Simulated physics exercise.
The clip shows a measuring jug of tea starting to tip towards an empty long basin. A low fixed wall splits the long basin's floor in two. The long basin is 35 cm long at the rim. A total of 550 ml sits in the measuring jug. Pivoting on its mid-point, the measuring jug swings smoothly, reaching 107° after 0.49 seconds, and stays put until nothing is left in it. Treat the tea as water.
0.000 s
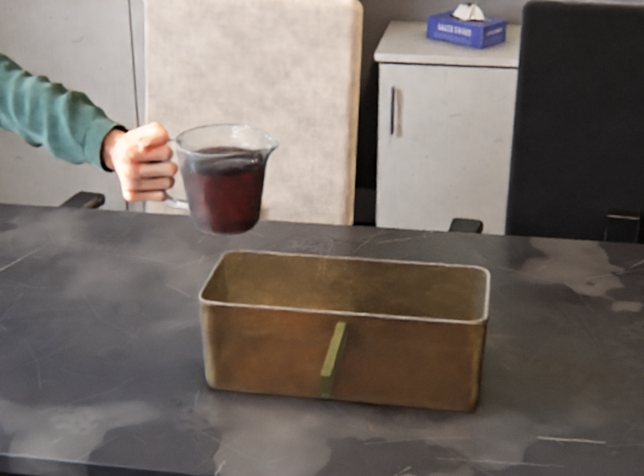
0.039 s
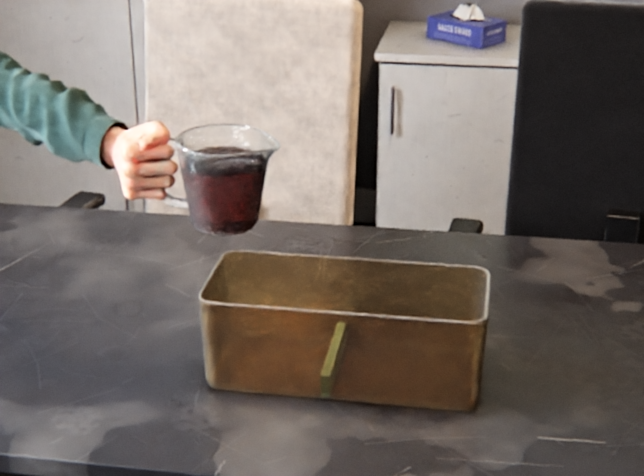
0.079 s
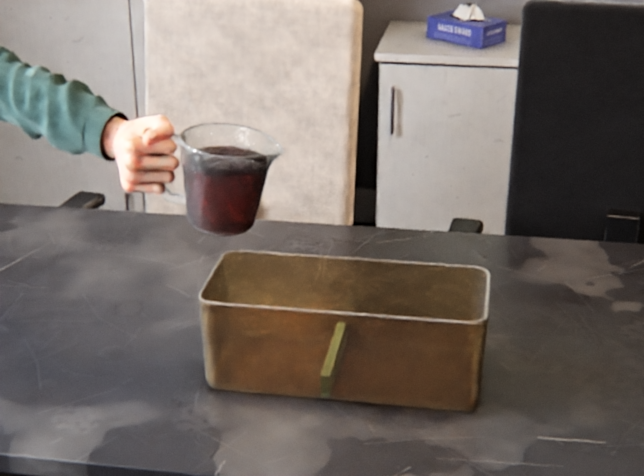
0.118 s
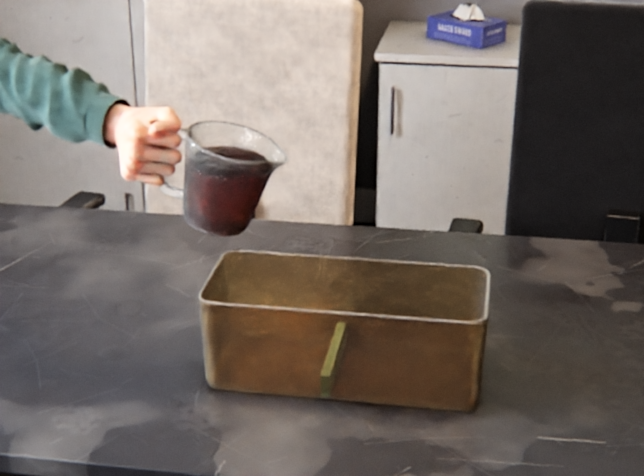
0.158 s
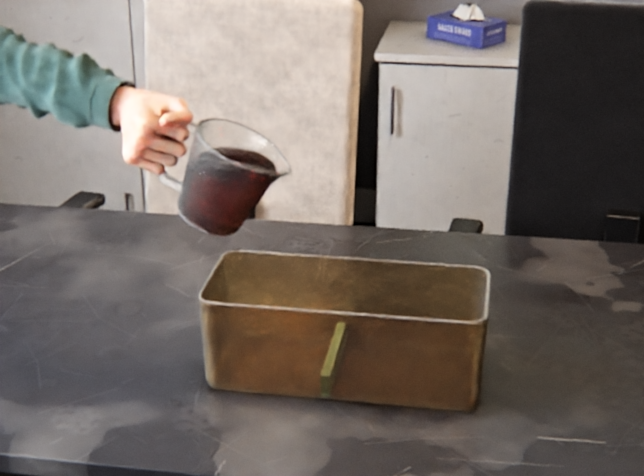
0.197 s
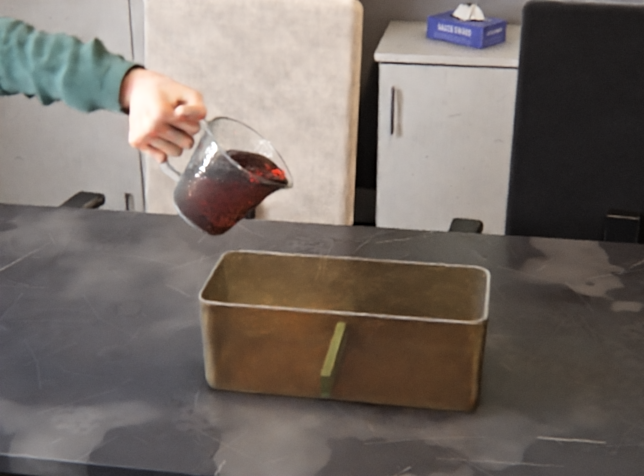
At the start, a hand in a green sleeve holds a clear measuring jug of dark tea upright above the left end of an empty long basin on a dark table. The hand tilts the jug slightly to the right, then further, and the tea shifts towards the lowered right rim while staying inside.
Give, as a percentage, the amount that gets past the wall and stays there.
Past the wall: About 27 %.
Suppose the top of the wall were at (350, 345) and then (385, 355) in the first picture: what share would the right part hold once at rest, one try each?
The first gives near 10 per cent and the second near 15 per cent.
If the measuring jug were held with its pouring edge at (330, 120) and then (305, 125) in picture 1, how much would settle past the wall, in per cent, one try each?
85 then 85 %.
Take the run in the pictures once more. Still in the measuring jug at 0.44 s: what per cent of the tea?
Remaining: Near 42 % of the total.
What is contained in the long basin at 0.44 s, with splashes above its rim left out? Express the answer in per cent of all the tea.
Around 28%.
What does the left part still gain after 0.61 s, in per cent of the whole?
Roughly 3 per cent.
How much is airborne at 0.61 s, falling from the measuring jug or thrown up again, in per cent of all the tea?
Roughly 8 %.
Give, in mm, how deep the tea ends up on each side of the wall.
About 18 mm left, about 6 mm right.
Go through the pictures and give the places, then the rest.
In the first picture, it leans 0°; its right rim is at (278, 144); the tea meets the walls at (184, 155) and (265, 159); the long basin's rim runs from (212, 276) to (488, 296); the wall's top is at (334, 348).
In the second picture, it leans 2°; its right rim is at (280, 146); the tea meets the walls at (185, 155) and (265, 160).
In the third picture, it leans 7°; its right rim is at (283, 151); the tea meets the walls at (187, 154) and (268, 162).
In the fourth picture, it leans 15°; its right rim is at (288, 160); the tea meets the walls at (190, 154) and (271, 164).
In the fifth picture, it leans 25°; its right rim is at (292, 172); the tea meets the walls at (193, 156) and (277, 169).
In the sixth picture, it leans 37°; its right rim is at (293, 186); the tea meets the walls at (190, 164) and (284, 175).
By 0.44 s the tilt is 104° and 43 per cent is still to pour, 20 is left of the wall and 9 right of it.
By 0.61 s the tilt is 107° and 6 per cent is still to pour, 67 is left of the wall and 19 right of it.
By 0.79 s the tilt is 107° and 0 per cent is still to pour, 74 is left of the wall and 22 right of it.
By 0.99 s the tilt is 107° and 0 per cent is still to pour, 73 is left of the wall and 24 right of it.
At rest 70 per cent lies left of the wall, 27 right of it and 2 outside.
